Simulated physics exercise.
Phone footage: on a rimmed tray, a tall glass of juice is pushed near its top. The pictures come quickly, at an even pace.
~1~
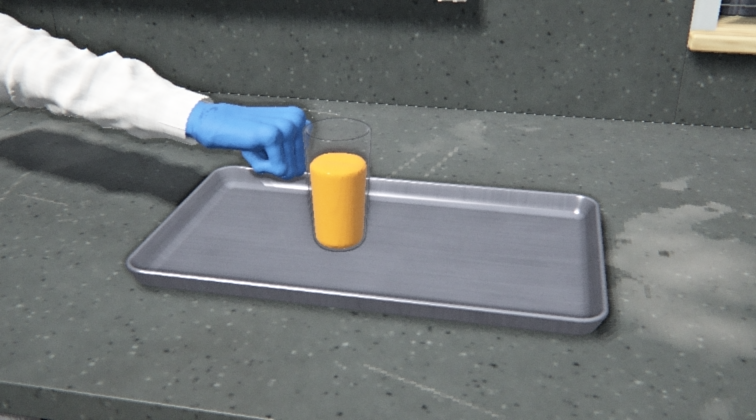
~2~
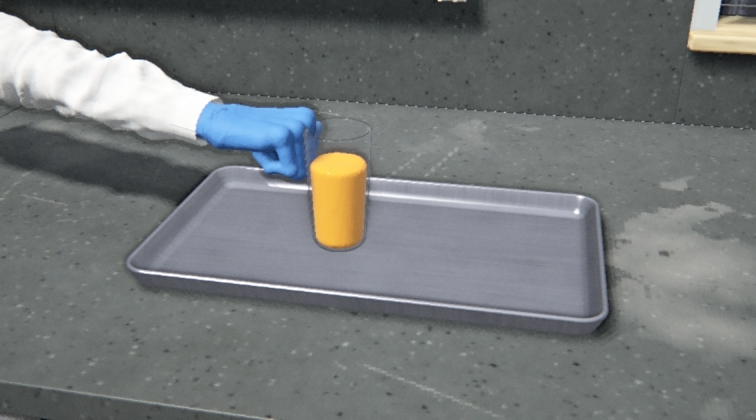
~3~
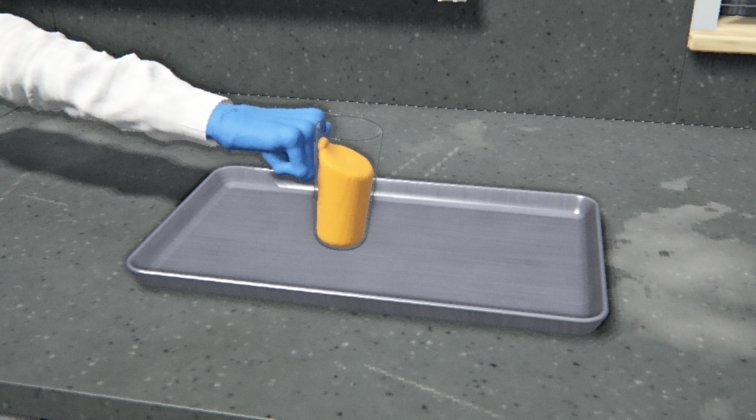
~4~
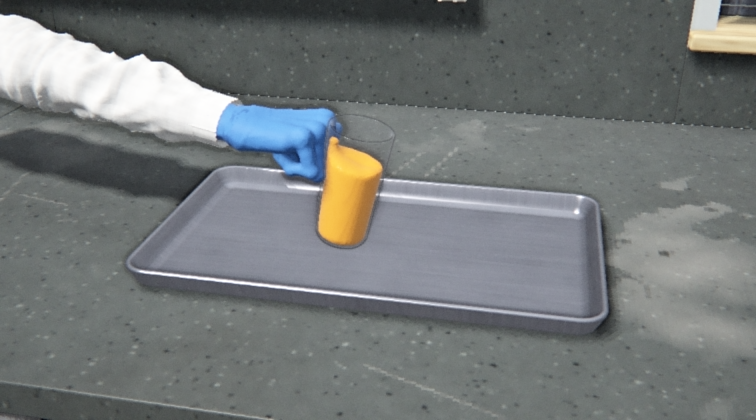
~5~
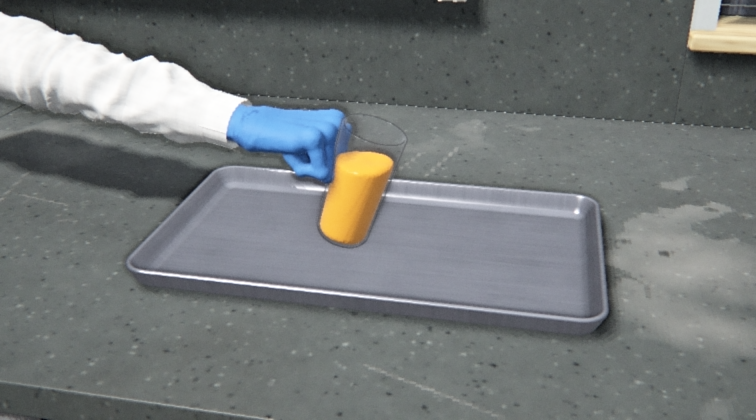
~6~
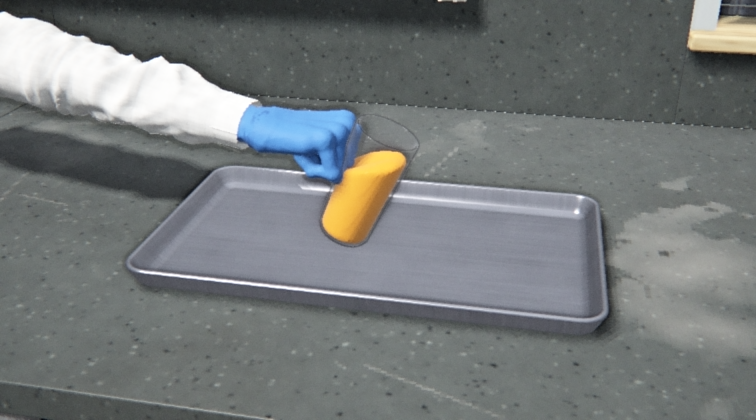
At first, a blue-gloved hand rests near the top of a tall glass of orange juice standing upright on a rimmed gray tray. The hand then pushes rightward, and the glass begins to lean right as the juice sloshes inside. The lean steadily deepens until the glass is clearly slanted, its base still on the tray.
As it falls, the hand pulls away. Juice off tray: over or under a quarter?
The runoff from the tray comes to more than a quarter of the liquid.
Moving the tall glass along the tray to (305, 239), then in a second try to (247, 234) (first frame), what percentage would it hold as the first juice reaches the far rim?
You'd get 70 % from the first place and 60 % from the second.
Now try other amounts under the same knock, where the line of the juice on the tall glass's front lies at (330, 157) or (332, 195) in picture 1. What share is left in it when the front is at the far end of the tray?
About 70 per cent first, about 80 per cent second.
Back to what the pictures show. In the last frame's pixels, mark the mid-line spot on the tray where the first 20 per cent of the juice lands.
I'd point to somewhere close to pixel (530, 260).
A moment on, the tall glass is falling and 100 per cent is in the glass, 0 on the tray and 0 above or beyond its rim.
Next, the tall glass lies on its side and 78 per cent is in the glass, 20 on the tray and 2 above or beyond its rim.
Then the tall glass lies on its side and 47 per cent is in the glass, 34 on the tray and 19 above or beyond its rim.
Later the tall glass lies on its side and 25 per cent is in the glass, 43 on the tray and 32 above or beyond its rim.
In the end 67 per cent is held by tray and glass, 33 is off the tray.
